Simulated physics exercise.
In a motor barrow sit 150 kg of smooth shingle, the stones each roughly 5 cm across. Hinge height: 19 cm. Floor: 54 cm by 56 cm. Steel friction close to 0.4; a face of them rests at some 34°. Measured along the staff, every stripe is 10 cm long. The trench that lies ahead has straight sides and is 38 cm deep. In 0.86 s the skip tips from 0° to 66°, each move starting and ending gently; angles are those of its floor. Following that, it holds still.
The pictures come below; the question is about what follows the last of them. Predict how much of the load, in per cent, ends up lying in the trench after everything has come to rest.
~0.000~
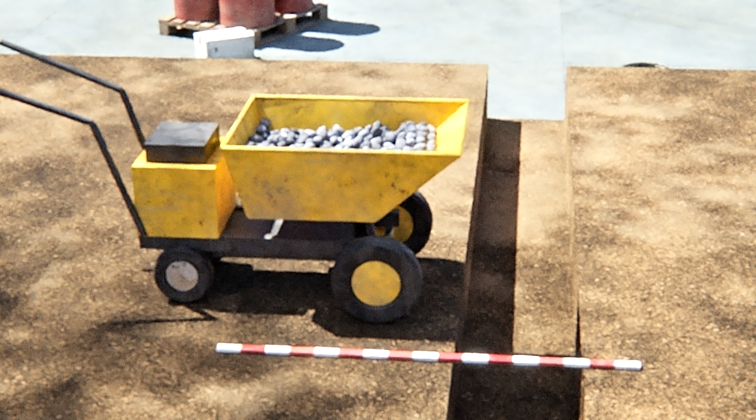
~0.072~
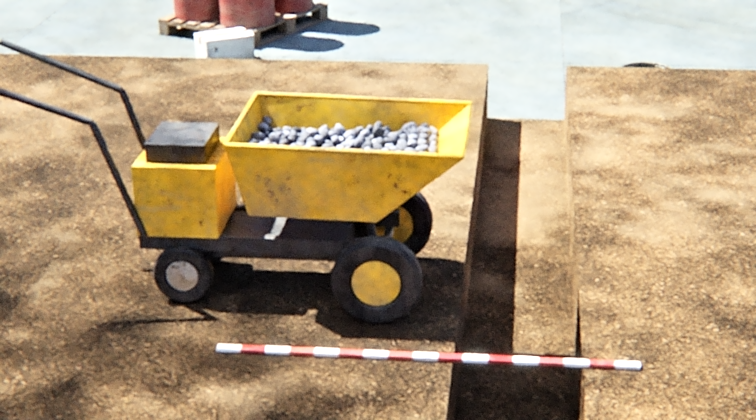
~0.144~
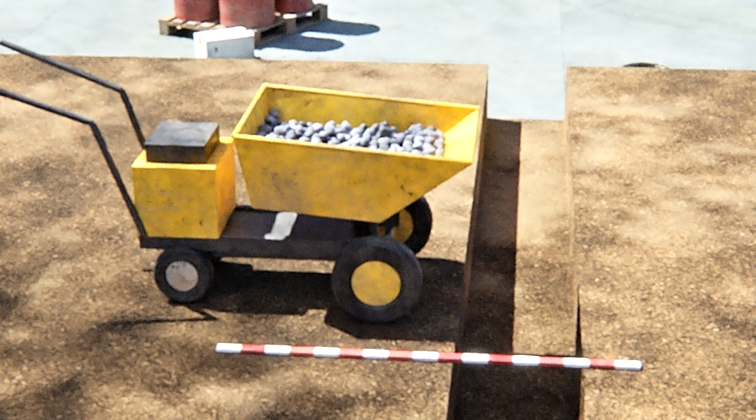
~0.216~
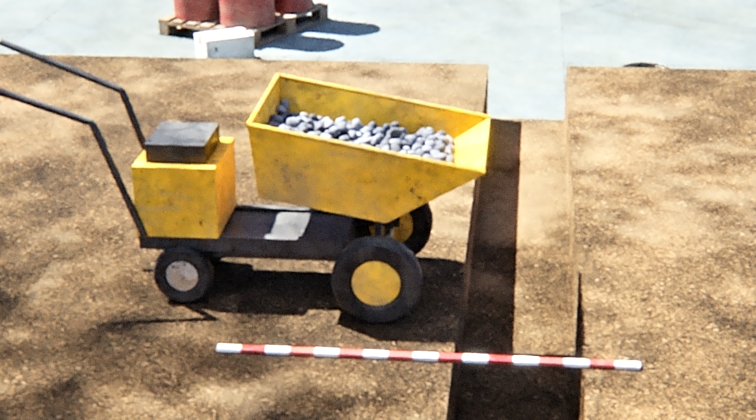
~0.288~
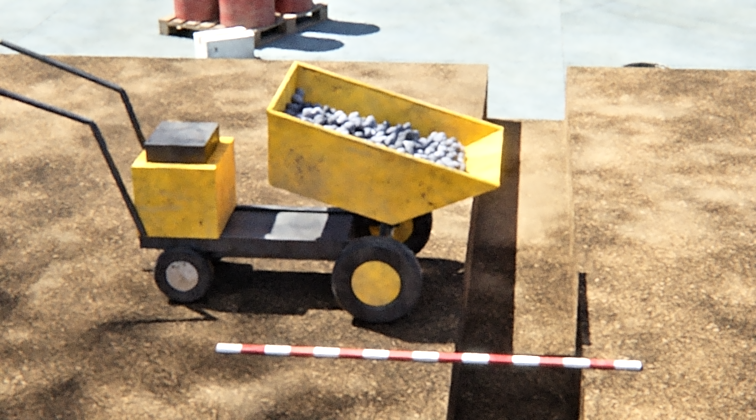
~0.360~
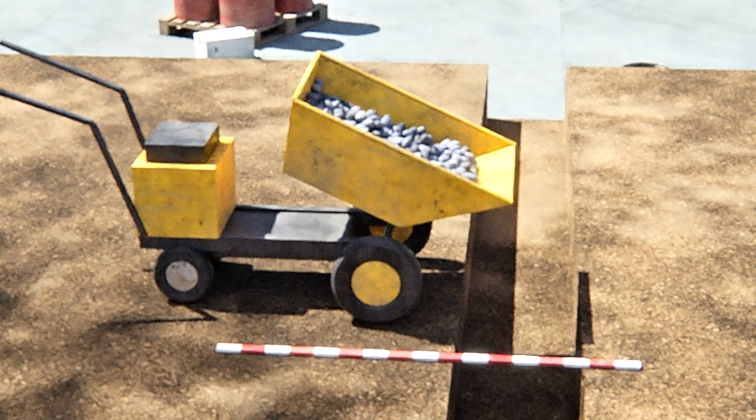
Roughly 55 per cent of it.
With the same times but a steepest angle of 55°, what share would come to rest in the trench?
With that change, near 55 per cent.
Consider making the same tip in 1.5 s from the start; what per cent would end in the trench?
Estimate: About 60 %.
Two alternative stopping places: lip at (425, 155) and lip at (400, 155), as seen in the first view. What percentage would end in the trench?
I'd say some 90 per cent and some 100 per cent.
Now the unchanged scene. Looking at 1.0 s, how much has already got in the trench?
Around 20 per cent of it.
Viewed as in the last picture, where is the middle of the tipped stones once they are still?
(572, 348).
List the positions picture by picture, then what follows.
In the first picture, lip at (460, 155), floor tilted 0°, highest stones at (388, 135).
In the second picture, the skip is at 1°, its lip at (463, 157); the top of the load is at (372, 136); the stones move at 0.3 m/s on average.
In the third picture, lip at (472, 163), floor tilted 5°, highest stones at (305, 128); the stones move at 0.5 m/s on average.
In the fourth picture, the skip is at 10°, its lip at (484, 173); the top of the load is at (298, 119); the stones move at 0.7 m/s on average.
In the fifth picture, lip at (498, 186), floor tilted 17°, highest stones at (300, 107); the stones move at 0.9 m/s on average.
In the sixth picture, the skip is at 25°, its lip at (512, 203); the top of the load is at (317, 97); the stones move at 1.0 m/s on average.
After 0.6 s the floor is at 55°; 100 % in the skip; the foremost stones are at (523, 240).
After 1.0 s the floor is at 66°; 71 % in the skip, 18 % in the trench, 10 % past the trench; the foremost stones are at (612, 286).
After 1.3 s the floor is at 66°; 19 % in the skip, 39 % in the trench, 42 % past the trench; the foremost stones are past the picture's edge.
After 3.3 s the floor is at 66°; 0 % in the skip, 55 % in the trench, 45 % past the trench; the foremost stones are past the picture's edge.
